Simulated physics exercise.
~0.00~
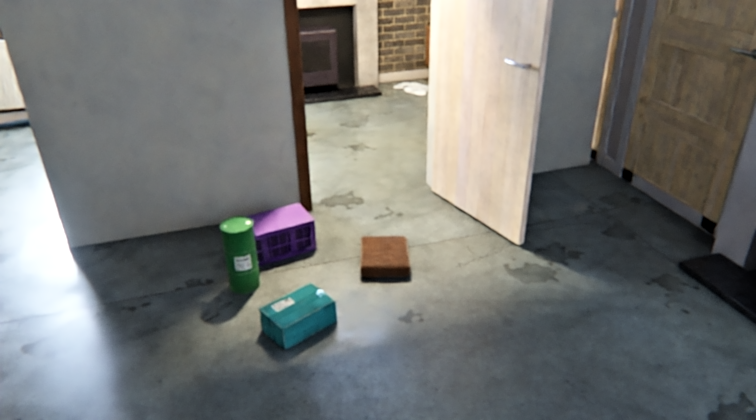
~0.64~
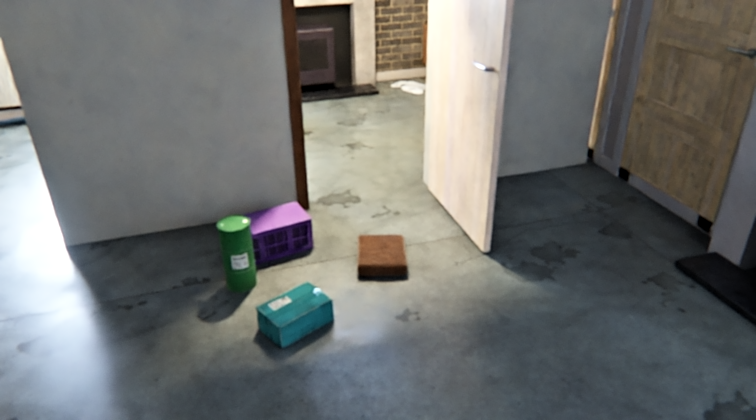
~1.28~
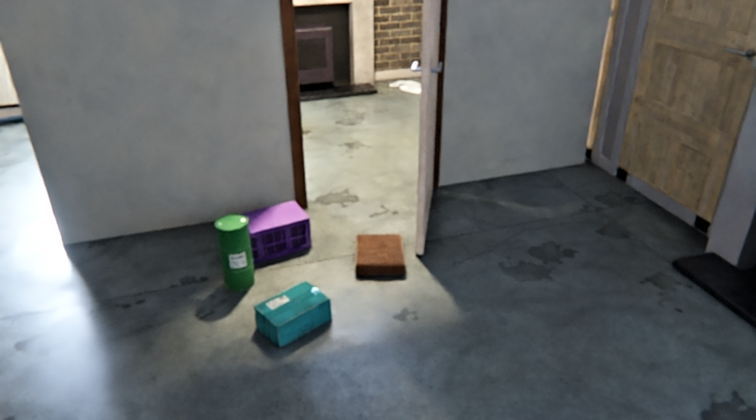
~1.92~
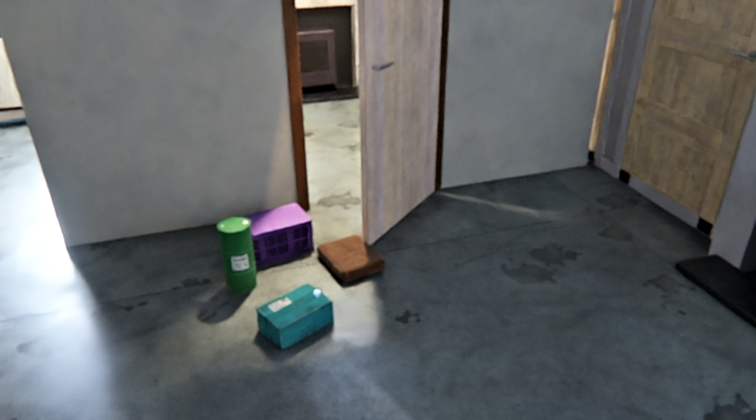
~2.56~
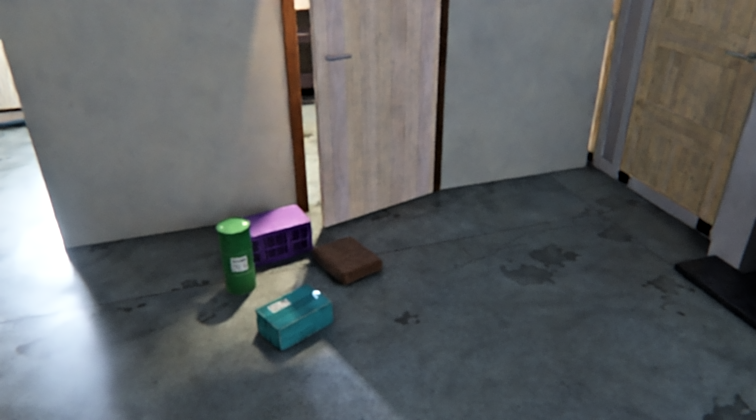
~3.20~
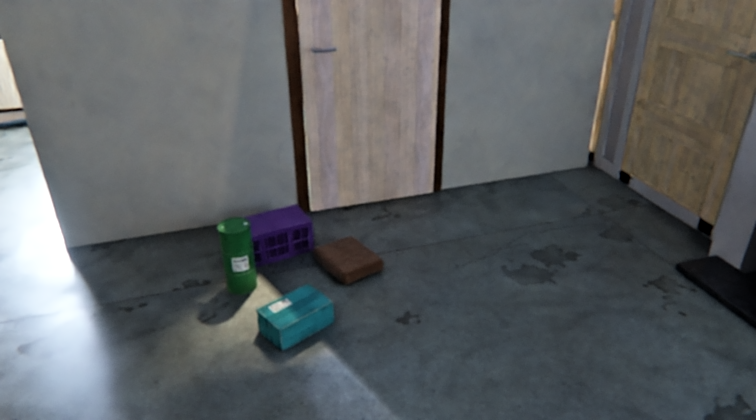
A pale wooden door stands wide open in a grey-walled room with a stained, bluish-grey floor, seen from slightly above by a gently swaying camera. Through the doorway are a fireplace and a brick wall, and another wooden door is at the far right. A green canister, a purple crate and a turquoise parcel sit left of the opening, with a brown cushion in front of it. The door swings steadily leftward, meets the cushion and shifts it a little to the left, turning it slightly. It keeps closing past the cushion and ends shut, while the other objects stay put.
